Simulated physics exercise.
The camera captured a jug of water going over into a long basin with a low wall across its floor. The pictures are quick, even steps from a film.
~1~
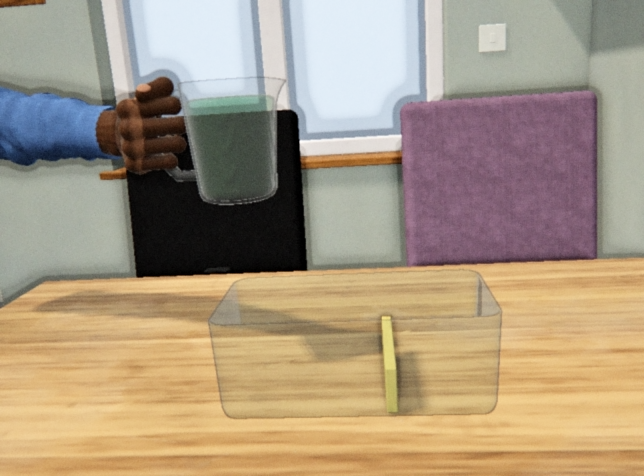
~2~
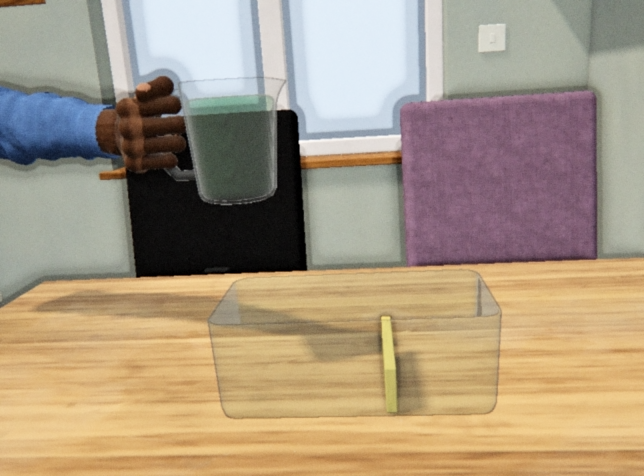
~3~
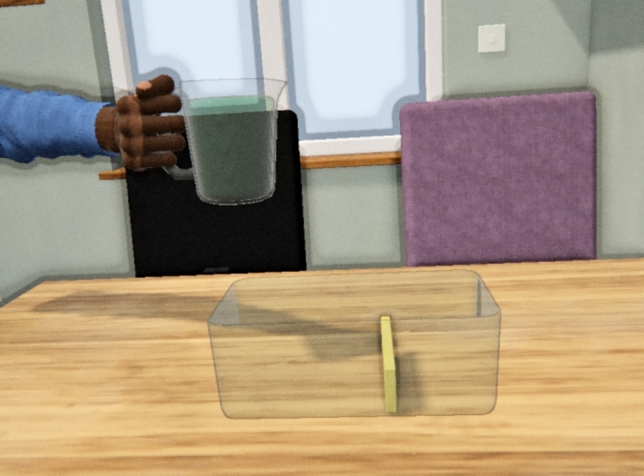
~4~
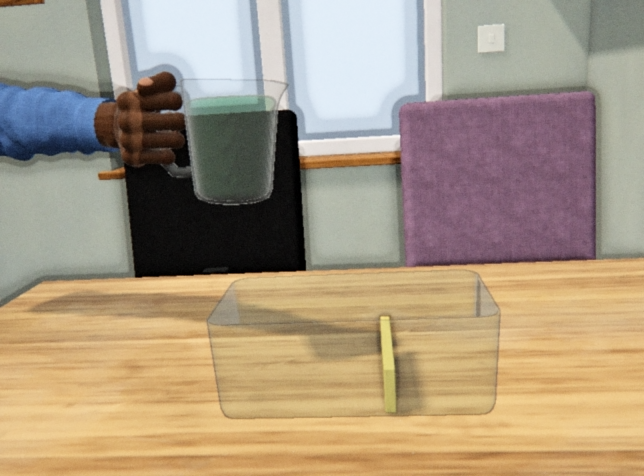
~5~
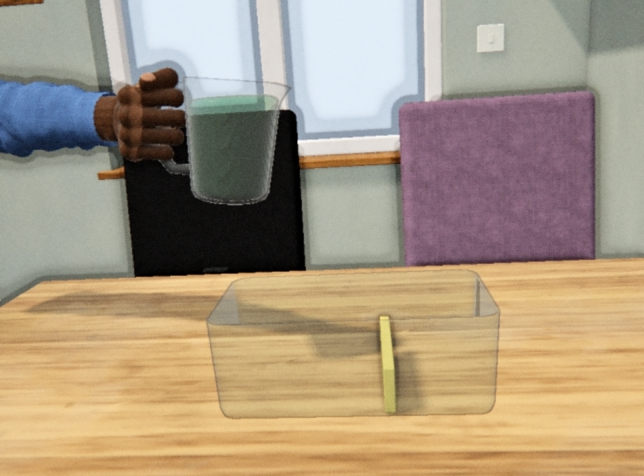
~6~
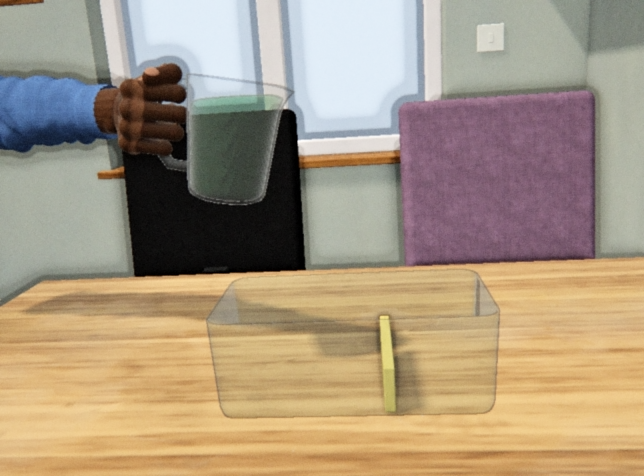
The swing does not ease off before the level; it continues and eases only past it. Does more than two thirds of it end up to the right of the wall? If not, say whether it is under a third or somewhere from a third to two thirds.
Seems the share right of the wall stays inside the range of a third to two thirds.
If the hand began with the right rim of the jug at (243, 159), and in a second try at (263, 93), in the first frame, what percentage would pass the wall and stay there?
0 % and 5 %.
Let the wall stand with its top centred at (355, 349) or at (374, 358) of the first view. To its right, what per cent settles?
Case 1: 95 %; case 2: 85 %.
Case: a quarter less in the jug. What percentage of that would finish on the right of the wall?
30 per cent or so.
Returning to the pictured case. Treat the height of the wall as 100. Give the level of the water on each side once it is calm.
Left near 20; right near 40.
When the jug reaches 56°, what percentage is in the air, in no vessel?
It's close to 10 percent.
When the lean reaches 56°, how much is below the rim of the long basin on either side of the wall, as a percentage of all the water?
Left: Some 0 %. Right: Some 0 %.
A moment on, the jug is tipped part way and 85 per cent is still to pour, 2 is left of the wall and 0 right of it.
Next, the jug is tipped on its side and 41 per cent is still to pour, 8 is left of the wall and 29 right of it.
Then the jug is tipped on its side and 6 per cent is still to pour, 33 is left of the wall and 53 right of it.
Later the jug is tipped on its side and 0 per cent is still to pour, 45 is left of the wall and 53 right of it.
In the end 45 per cent lies left of the wall, 53 right of it and 2 outside.
